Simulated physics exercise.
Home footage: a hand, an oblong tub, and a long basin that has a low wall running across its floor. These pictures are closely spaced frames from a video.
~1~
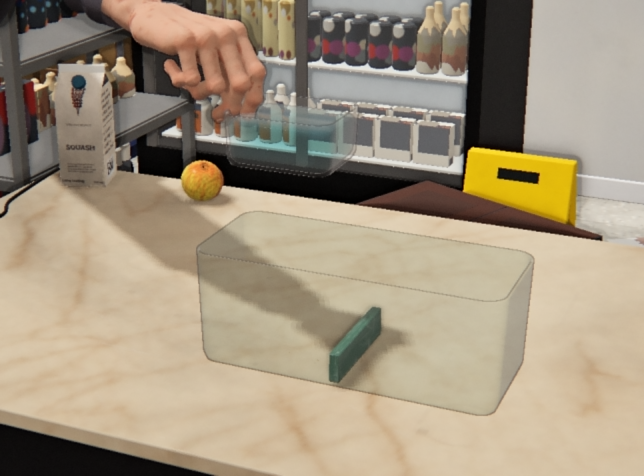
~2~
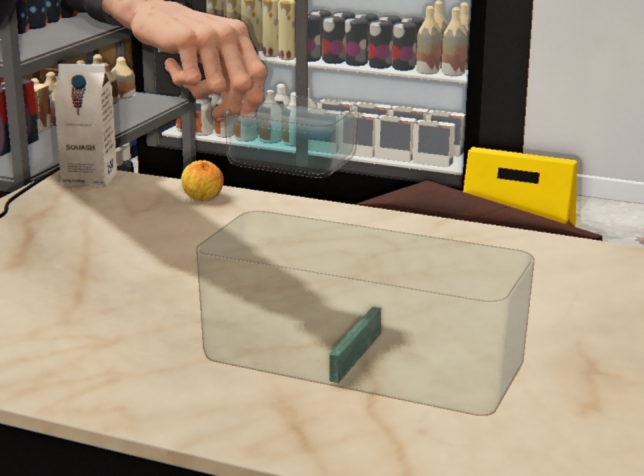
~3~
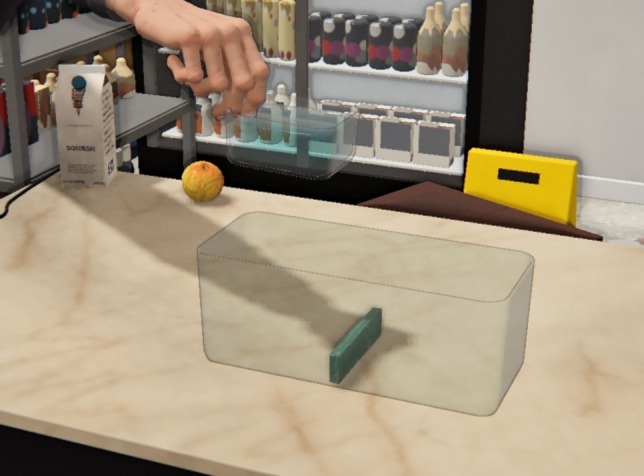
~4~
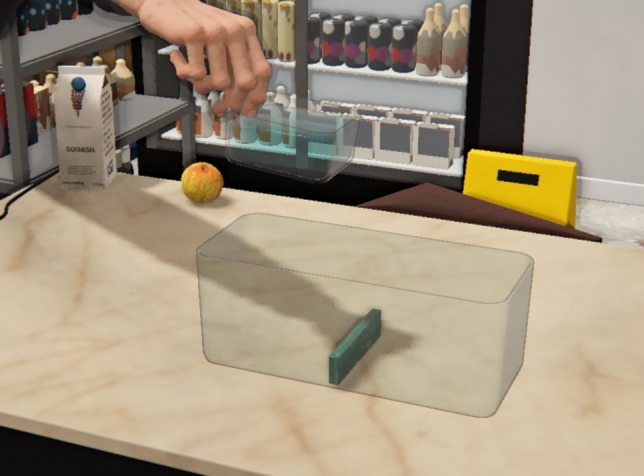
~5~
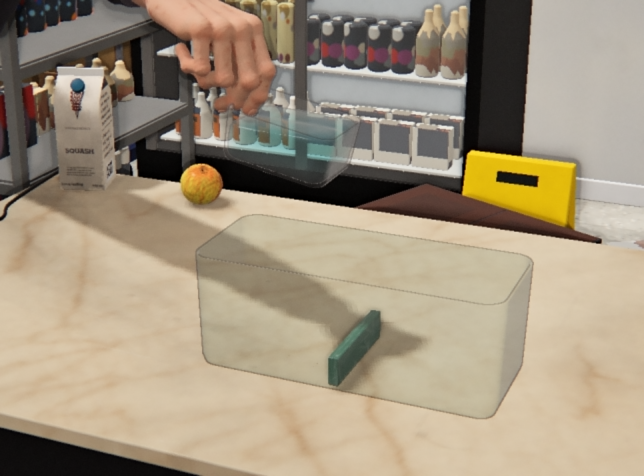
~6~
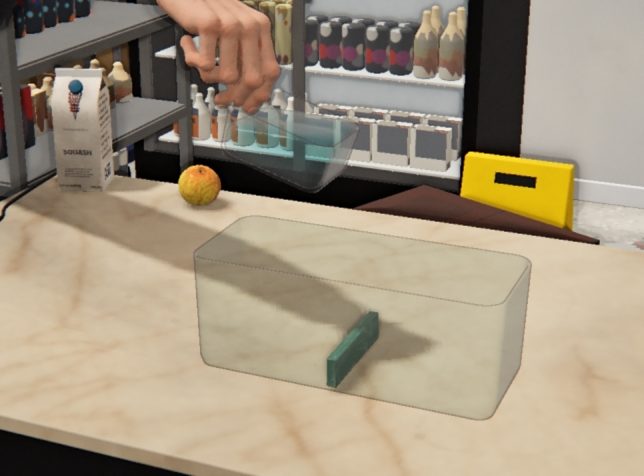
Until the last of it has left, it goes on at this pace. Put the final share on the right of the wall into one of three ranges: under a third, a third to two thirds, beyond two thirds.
The right side is left with enough to pass two thirds.
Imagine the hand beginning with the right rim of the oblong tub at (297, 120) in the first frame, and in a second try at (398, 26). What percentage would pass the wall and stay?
About 50 and 90 per cent.
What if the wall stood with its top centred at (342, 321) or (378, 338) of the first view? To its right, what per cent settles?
Roughly 90 % and then 70 %.
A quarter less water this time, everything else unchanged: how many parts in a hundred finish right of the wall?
I'd reckon close to 75 %.
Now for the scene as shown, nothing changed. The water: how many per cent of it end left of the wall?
Some 20 per cent.
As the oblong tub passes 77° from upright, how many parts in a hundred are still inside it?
It still holds close to 25 per cent at that lean.
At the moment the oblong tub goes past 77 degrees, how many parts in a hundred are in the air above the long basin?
Something close to 35 percent of it.
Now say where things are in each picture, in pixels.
In the first frame, it leans 0°; its right rim is at (346, 117); the water meets the walls at (245, 111) and (346, 123); the long basin's rim runs from (221, 231) to (521, 280); the wall's top is at (356, 331).
In the second frame, it leans 1°; its right rim is at (346, 118); the water meets the walls at (245, 111) and (347, 123).
In the third frame, it leans 3°; its right rim is at (347, 121); the water meets the walls at (246, 111) and (347, 125).
In the fourth frame, it leans 6°; its right rim is at (347, 126); the water meets the walls at (247, 112) and (347, 127).
In the fifth frame, it leans 11°; its right rim is at (348, 132); the water meets the walls at (246, 114) and (349, 129).
In the sixth frame, it leans 17°; its right rim is at (347, 139); the water meets the walls at (245, 116) and (349, 132); 1 per cent is over the edge.
A moment on, the oblong tub is tipped on its side and 23 per cent is still to pour, 0 is left of the wall and 41 right of it.
Next, the oblong tub is tipped right over and 2 per cent is still to pour, 17 is left of the wall and 77 right of it.
Then the oblong tub is tipped right over and 0 per cent is still to pour, 21 is left of the wall and 78 right of it.
Later the oblong tub is tipped right over and 0 per cent is still to pour, 21 is left of the wall and 78 right of it.
Finally, 21 per cent lies left of the wall, 78 right of it and 1 outside.
